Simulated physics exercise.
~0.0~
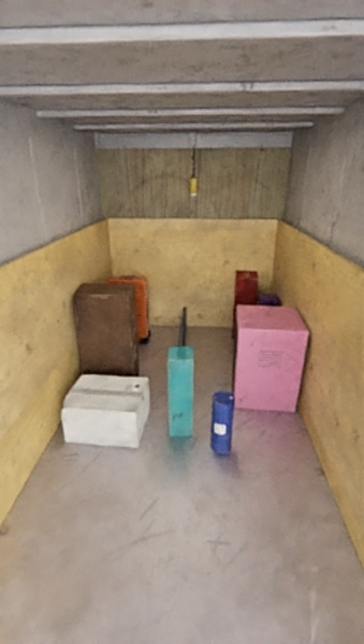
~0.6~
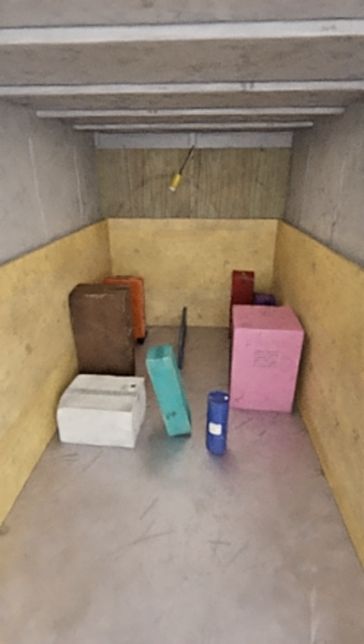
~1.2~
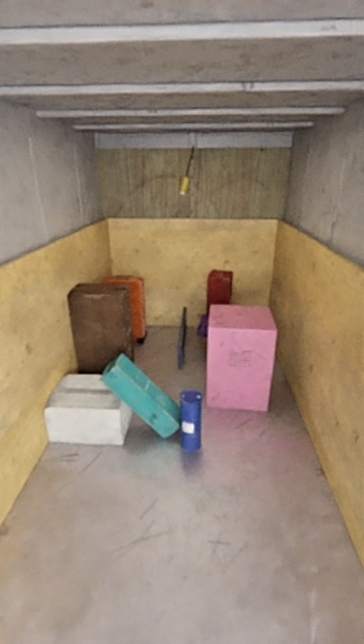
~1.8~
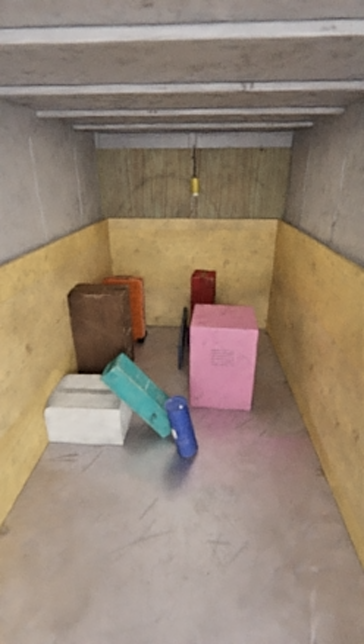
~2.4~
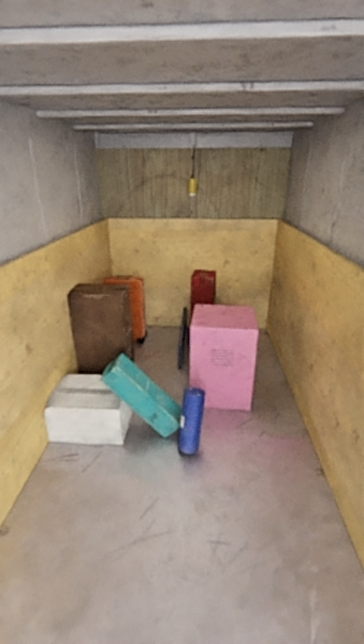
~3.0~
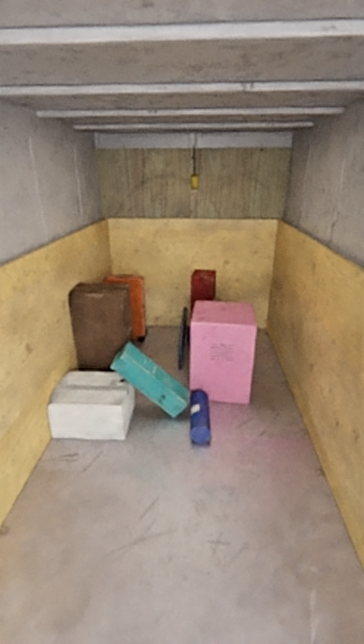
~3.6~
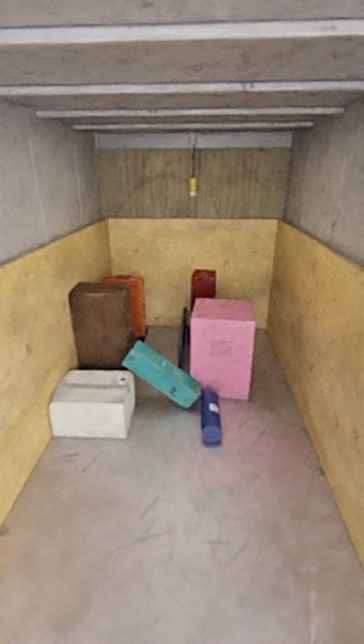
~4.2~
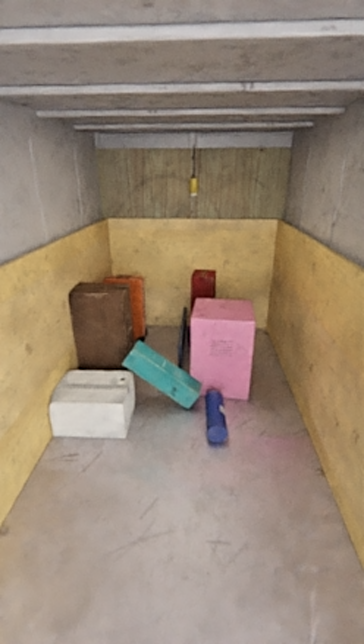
At first, brown, orange, white, red and pink boxes stand around a load bay with a slim turquoise box and a blue canister, a purple item half hidden behind the pink one. The hanging lamp swings, and the turquoise box tips left until it leans on the white box. The pink and red boxes slide left, still upright, while the canister slides left too and tilts against the turquoise box. Then the canister drops onto its side as the leaning box shifts slightly forwards. Finally, the canister lies near the pink box, and the turquoise box remains slanted.
